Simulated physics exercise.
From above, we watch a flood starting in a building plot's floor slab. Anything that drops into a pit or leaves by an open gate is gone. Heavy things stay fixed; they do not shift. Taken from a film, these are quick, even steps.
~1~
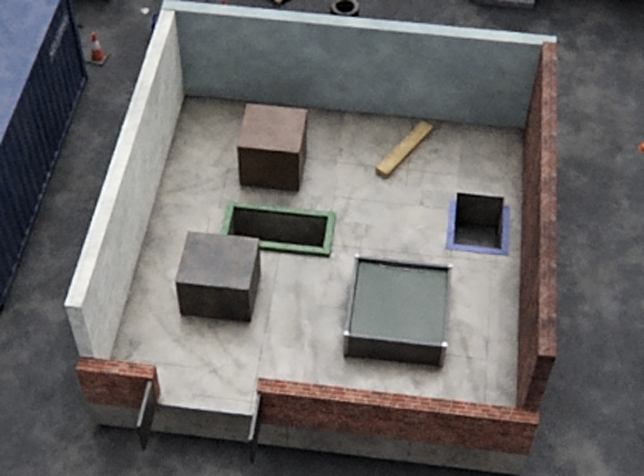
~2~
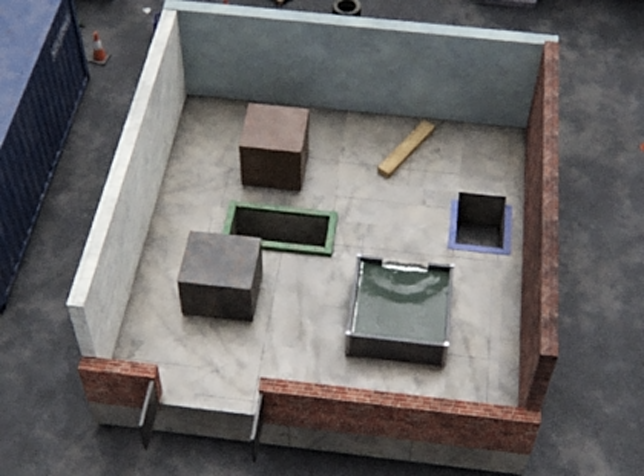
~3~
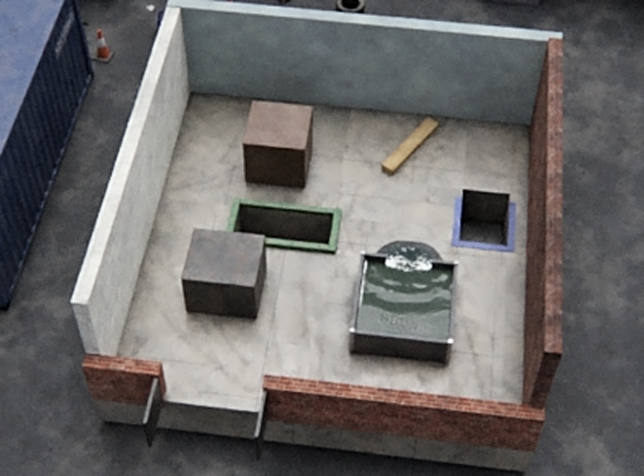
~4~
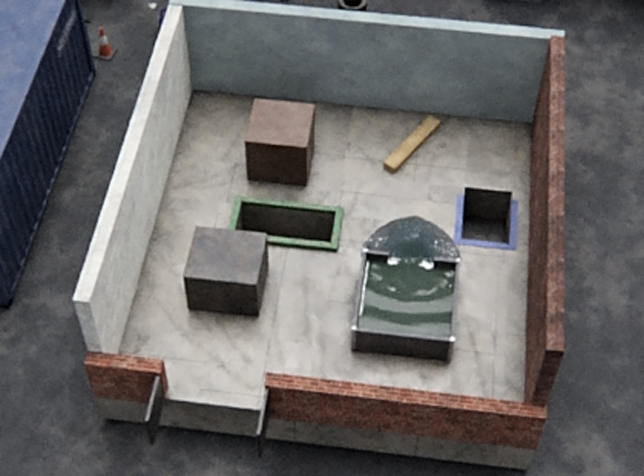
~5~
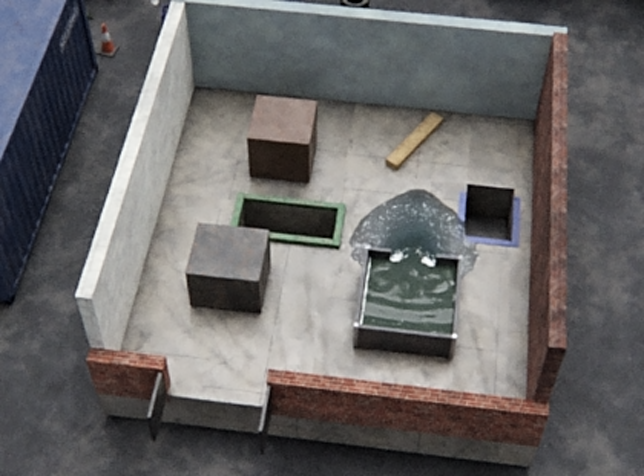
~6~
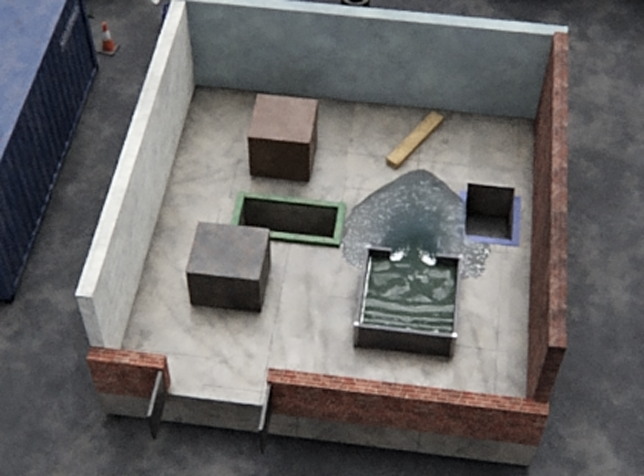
Water in a square tank ripples, then pours out through a gap on its far side and fans across the pale floor of a walled plot, spreading between a green-edged pit and a blue-edged one while two blocks stay still.
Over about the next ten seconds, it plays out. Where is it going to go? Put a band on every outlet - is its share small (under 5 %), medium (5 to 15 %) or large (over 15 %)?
In the end, the gate has a small share, the blue pit has a large share, the green pit has a small share.
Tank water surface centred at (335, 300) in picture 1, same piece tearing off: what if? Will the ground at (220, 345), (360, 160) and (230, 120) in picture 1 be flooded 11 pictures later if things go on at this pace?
Outcome, in sequence: Unwetted, wetted, unwetted.
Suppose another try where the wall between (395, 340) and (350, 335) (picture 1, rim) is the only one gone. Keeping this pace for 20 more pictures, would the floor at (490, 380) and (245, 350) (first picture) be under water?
Lab note, in order - inundated; inundated.
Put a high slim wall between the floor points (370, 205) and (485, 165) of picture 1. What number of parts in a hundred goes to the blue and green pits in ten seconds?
I'd give blue roughly 45 % and green roughly 0 %.
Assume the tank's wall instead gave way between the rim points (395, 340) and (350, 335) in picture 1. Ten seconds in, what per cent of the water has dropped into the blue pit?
Share to the blue pit: 14 in a hundred.
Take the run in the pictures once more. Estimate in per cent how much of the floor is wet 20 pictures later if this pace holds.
Estimated share: About 30 %.
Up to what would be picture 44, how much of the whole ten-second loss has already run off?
By then, close to 65 % of it.
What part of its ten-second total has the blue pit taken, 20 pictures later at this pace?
It works out at roughly 35 percent of the ten-second total.
A moment on, water covers 20 % of the floor; the gate 0 %, the blue pit 3 %, the green pit 0 %.
Next, water covers 25 % of the floor; the gate 0 %, the blue pit 7 %, the green pit 0 %.
Then, water covers 30 % of the floor; the gate 0 %, the blue pit 11 %, the green pit 0 %.
Later, water covers 45 % of the floor; the gate 0 %, the blue pit 21 %, the green pit 0 %.
In the end, water covers 55 % of the floor; the gate 0 %, the blue pit 32 %, the green pit 0 %.
